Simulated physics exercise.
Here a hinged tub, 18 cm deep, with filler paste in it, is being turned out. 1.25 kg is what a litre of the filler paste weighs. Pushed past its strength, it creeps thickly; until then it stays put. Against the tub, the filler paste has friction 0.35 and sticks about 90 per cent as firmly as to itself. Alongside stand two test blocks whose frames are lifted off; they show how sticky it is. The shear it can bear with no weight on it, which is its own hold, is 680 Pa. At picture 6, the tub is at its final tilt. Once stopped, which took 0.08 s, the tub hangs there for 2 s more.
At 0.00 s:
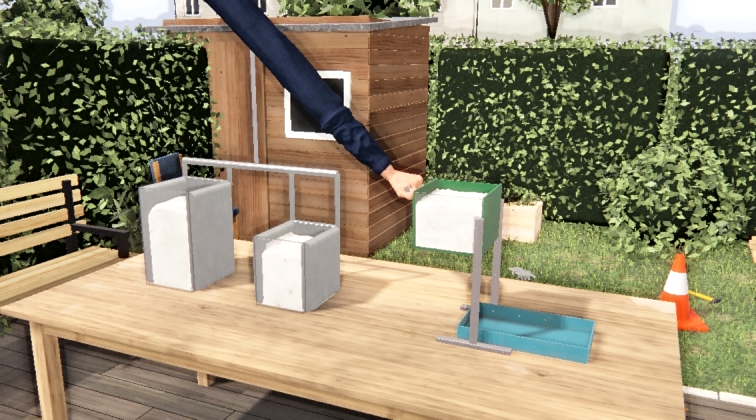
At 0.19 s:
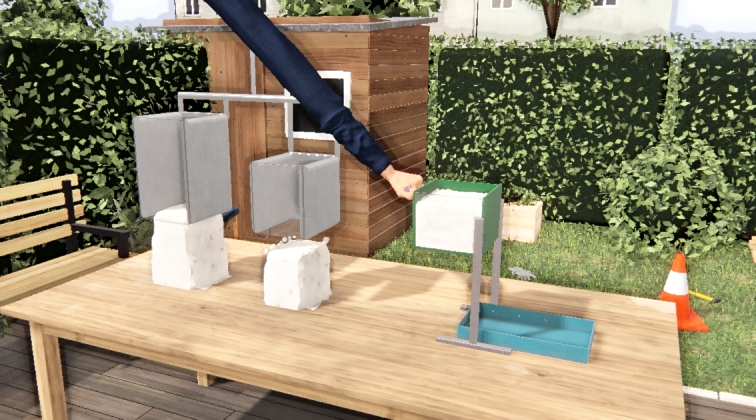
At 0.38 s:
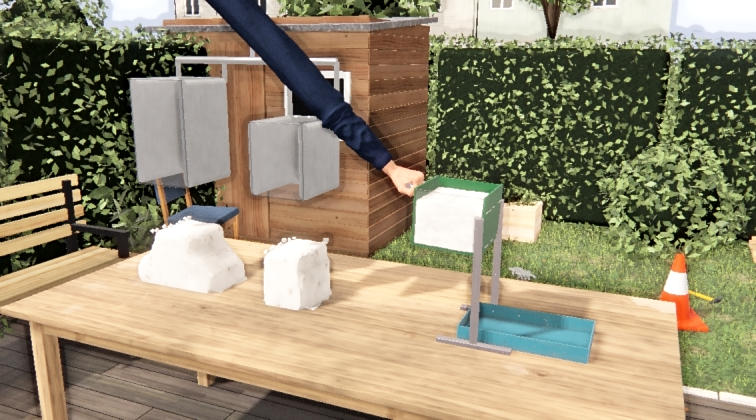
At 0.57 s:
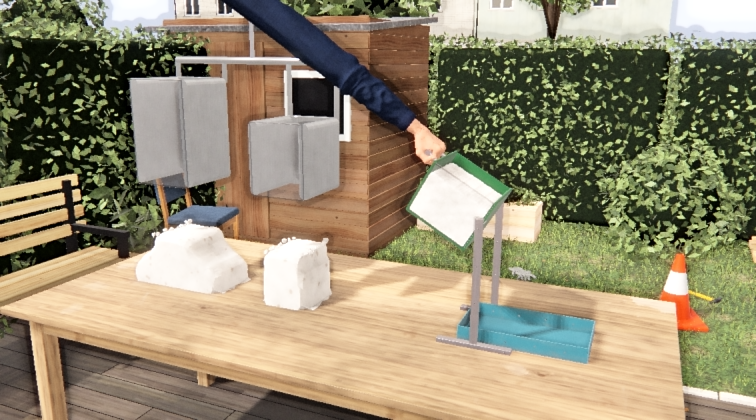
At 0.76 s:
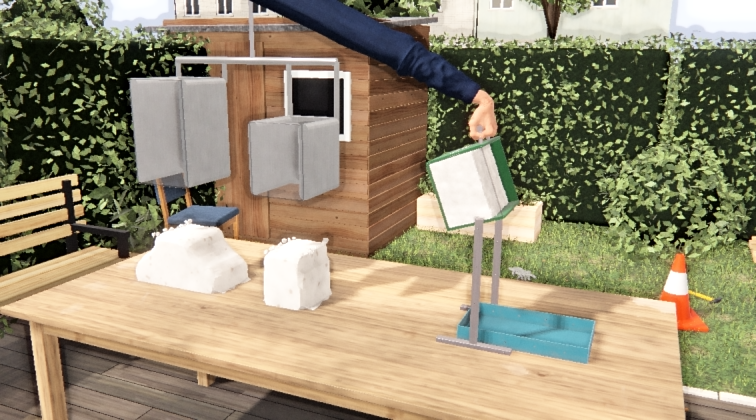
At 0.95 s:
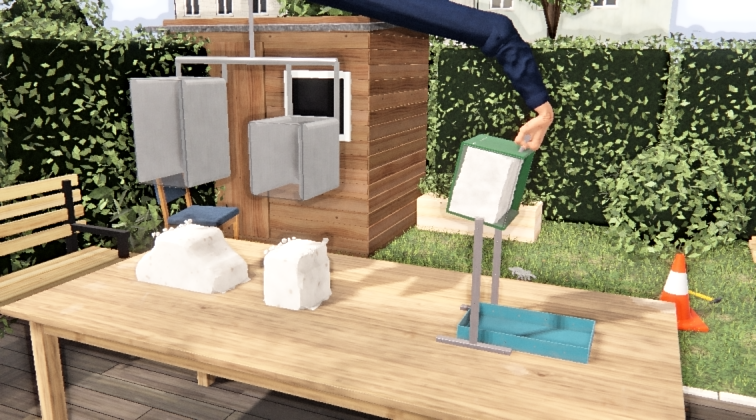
Garden table: grey moulds lifting off two white blocks, the left one slumping, then a hand tilting a green tub of white paste.
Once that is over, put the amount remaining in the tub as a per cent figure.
The amount remaining comes to about 42 %.
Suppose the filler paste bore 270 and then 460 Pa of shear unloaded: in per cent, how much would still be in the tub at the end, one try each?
The two runs give near 25 % and near 35 % respectively.
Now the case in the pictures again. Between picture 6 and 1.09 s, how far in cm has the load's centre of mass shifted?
About 4 cm.
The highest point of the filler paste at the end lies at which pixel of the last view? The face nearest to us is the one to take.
(476, 192).
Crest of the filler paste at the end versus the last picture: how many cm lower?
Roughly 13 cm.
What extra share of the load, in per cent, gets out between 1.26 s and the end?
Later share of the load: Approx. 16 %.
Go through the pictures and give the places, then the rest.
In the first frame, handle-side rim at (416, 192), tilt 0 degrees; crest of the filler paste at (471, 208); block heights 33 cm, 21 cm (left to right).
In the second frame, handle-side rim at (416, 192), tilt 0 degrees; crest of the filler paste at (471, 208); block heights 30 cm, 21 cm (left to right).
In the third frame, handle-side rim at (417, 189), tilt 3 degrees; crest of the filler paste at (420, 200); block heights 22 cm, 20 cm (left to right).
In the fourth frame, handle-side rim at (436, 163), tilt 30 degrees; crest of the filler paste at (434, 175); block heights 20 cm, 20 cm (left to right).
In the fifth frame, handle-side rim at (482, 148), tilt 70 degrees; crest of the filler paste at (468, 154); block heights 20 cm, 20 cm (left to right).
In the sixth frame, handle-side rim at (522, 160), tilt 101 degrees; crest of the filler paste at (472, 148); block heights 20 cm, 20 cm (left to right).
After 1.09 s, the tub is at 101 degrees and holds 97 %.
After 1.26 s, the tub is at 101 degrees and holds 57 %.
After 1.43 s, the tub is at 101 degrees and holds 42 %.
After 1.60 s, the tub is at 101 degrees and holds 42 %.
After 2.95 s, the tub is at 101 degrees and holds 42 %.
